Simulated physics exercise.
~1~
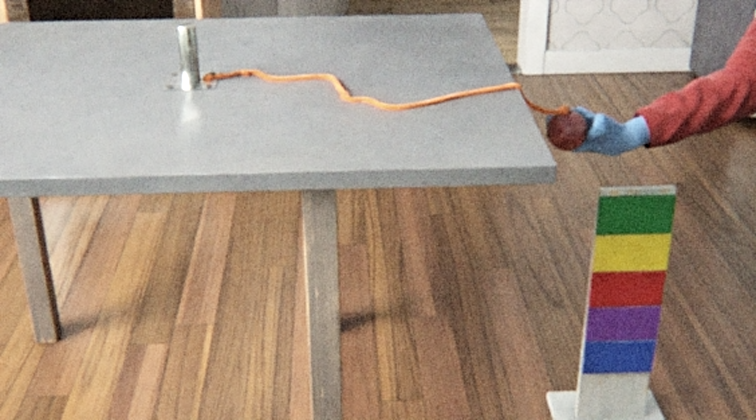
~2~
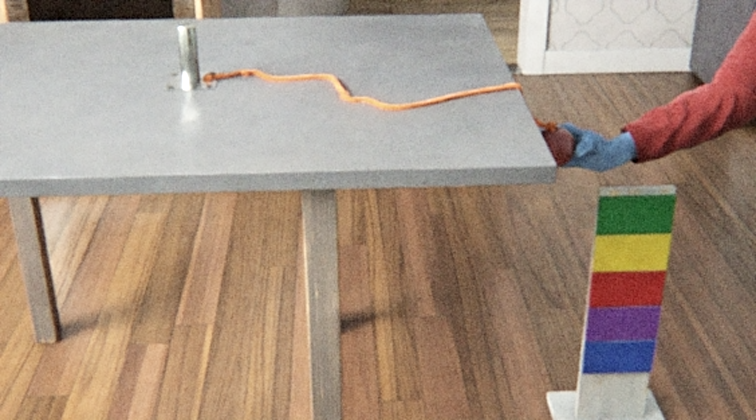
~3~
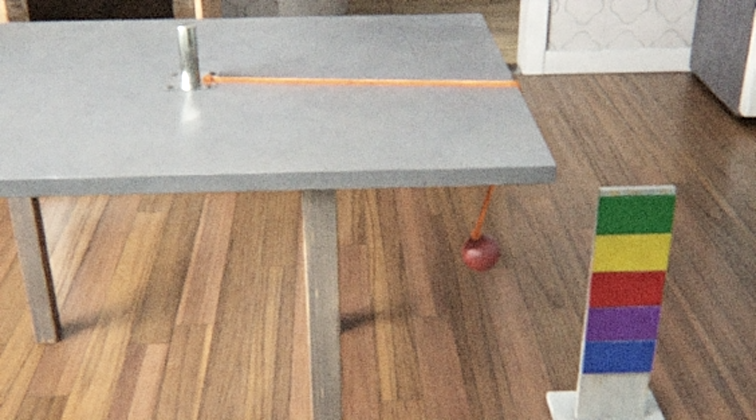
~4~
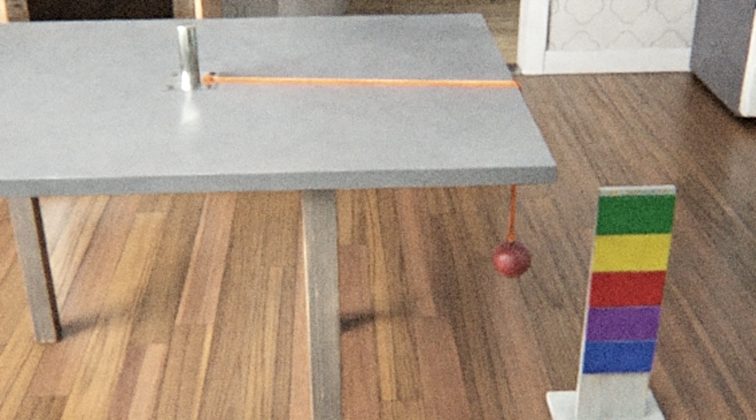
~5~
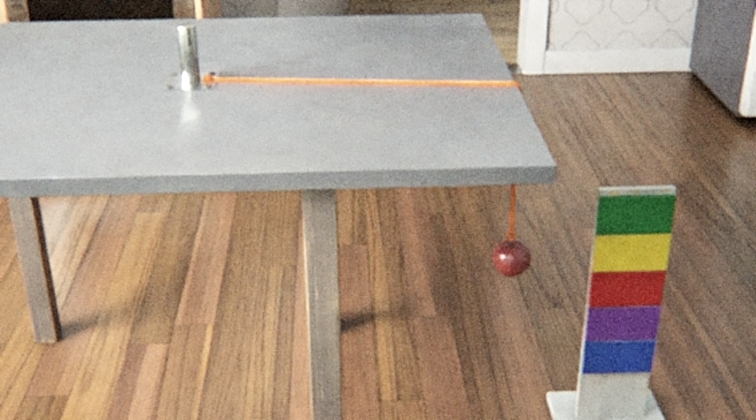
A red apple is held by a blue-gloved hand just off the right end of a grey table, tied to an orange cord that lies slack and wavy from a metal post. The hand moves it slightly left and down, close to the table's edge. Then the hand lets go and withdraws, and the apple drops and swings left beneath the tabletop as the cord pulls straight. It moves back to the right and hangs below the edge. At the end it is still, its middle level with the yellow band on the coloured scale.
